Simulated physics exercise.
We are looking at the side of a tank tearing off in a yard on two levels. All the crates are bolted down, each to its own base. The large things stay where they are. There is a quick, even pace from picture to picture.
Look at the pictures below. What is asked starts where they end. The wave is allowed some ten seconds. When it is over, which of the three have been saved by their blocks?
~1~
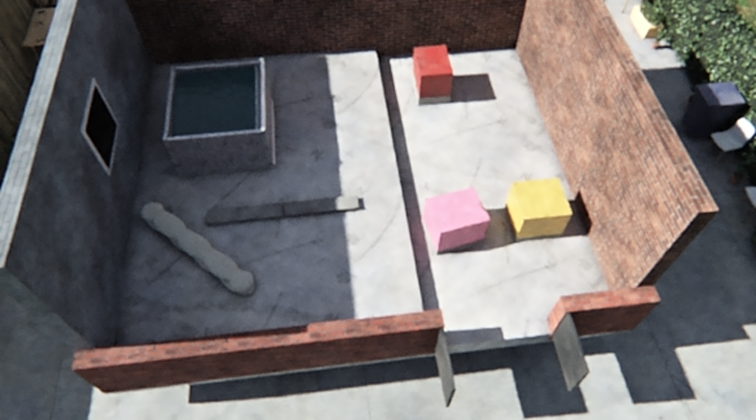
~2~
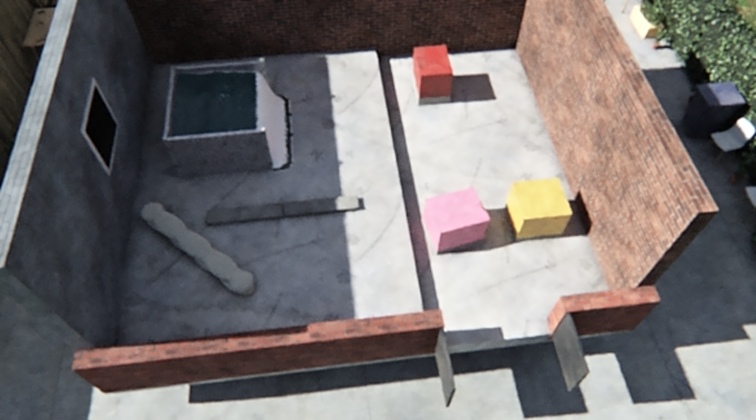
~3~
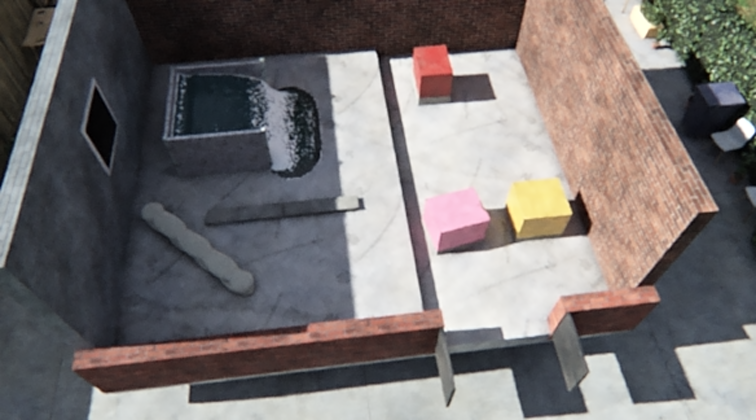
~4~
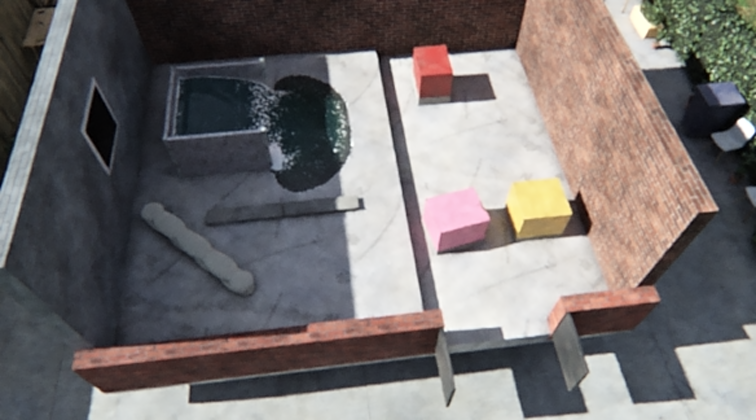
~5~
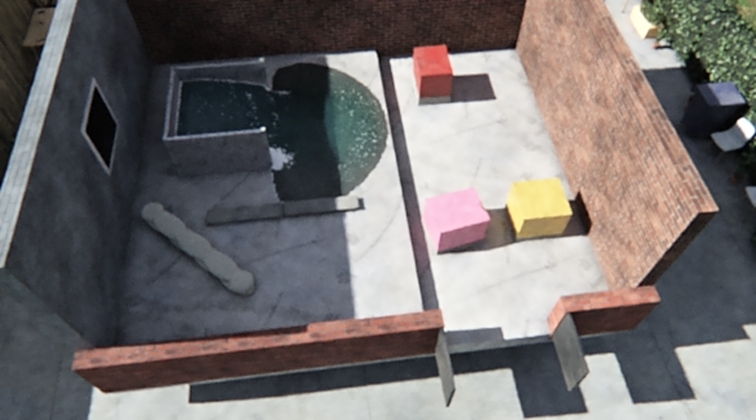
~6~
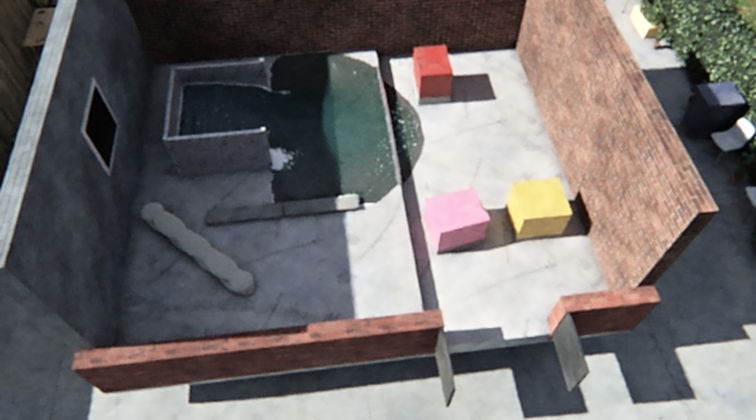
Once it is over, the red crate is wet, the pink crate is wet, the yellow crate is wet.
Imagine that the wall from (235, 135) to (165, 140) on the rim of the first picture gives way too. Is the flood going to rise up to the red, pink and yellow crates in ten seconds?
Result: Red crate is left untouched, pink crate gets overtopped, yellow crate gets overtopped.
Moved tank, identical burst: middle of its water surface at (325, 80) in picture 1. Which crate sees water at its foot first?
The red-painted one comes first.
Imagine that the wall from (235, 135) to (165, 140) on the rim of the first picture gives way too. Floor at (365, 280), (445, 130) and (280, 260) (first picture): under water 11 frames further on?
Spot one inundated, spot two spared, spot three inundated.
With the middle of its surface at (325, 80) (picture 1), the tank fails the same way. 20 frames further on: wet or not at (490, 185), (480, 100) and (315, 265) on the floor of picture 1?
Submerged, submerged, untouched.
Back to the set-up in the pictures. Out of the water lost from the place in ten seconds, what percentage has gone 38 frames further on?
Estimate: 25 %.
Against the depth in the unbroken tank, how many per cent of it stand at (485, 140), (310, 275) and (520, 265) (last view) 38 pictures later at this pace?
Approx. values, in order: 12 %, 0 %, 4 %.
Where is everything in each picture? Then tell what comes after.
The tank at (217, 102) is whole and still, in the first picture.
The front is at (273, 97), out from the gap at (267, 121), in the second picture.
The front is at (301, 172), out from the gap at (267, 122), in the third picture.
The front is at (333, 92), out from the gap at (267, 124), in the fourth picture.
Water pours out at (267, 124) and has run to (378, 107), in the fifth picture.
The front is at (415, 115), out from the gap at (267, 125), in the sixth picture.
A moment on, water covers 40 % of the floor; the red crate water round its plinth, the pink crate water round its plinth, the yellow crate water round its plinth.
Next, water covers 50 % of the floor; the red crate water round its plinth, the pink crate water round its plinth, the yellow crate water round its plinth.
Then, water covers 55 % of the floor; the red crate water round its plinth, the pink crate water round its plinth, the yellow crate water round its plinth.
Later, water covers 55 % of the floor; the red crate water round its plinth, the pink crate water round its plinth, the yellow crate water round its plinth.
In the end, water covers 45 % of the floor; the red crate was topped, the pink crate was topped, the yellow crate was topped.
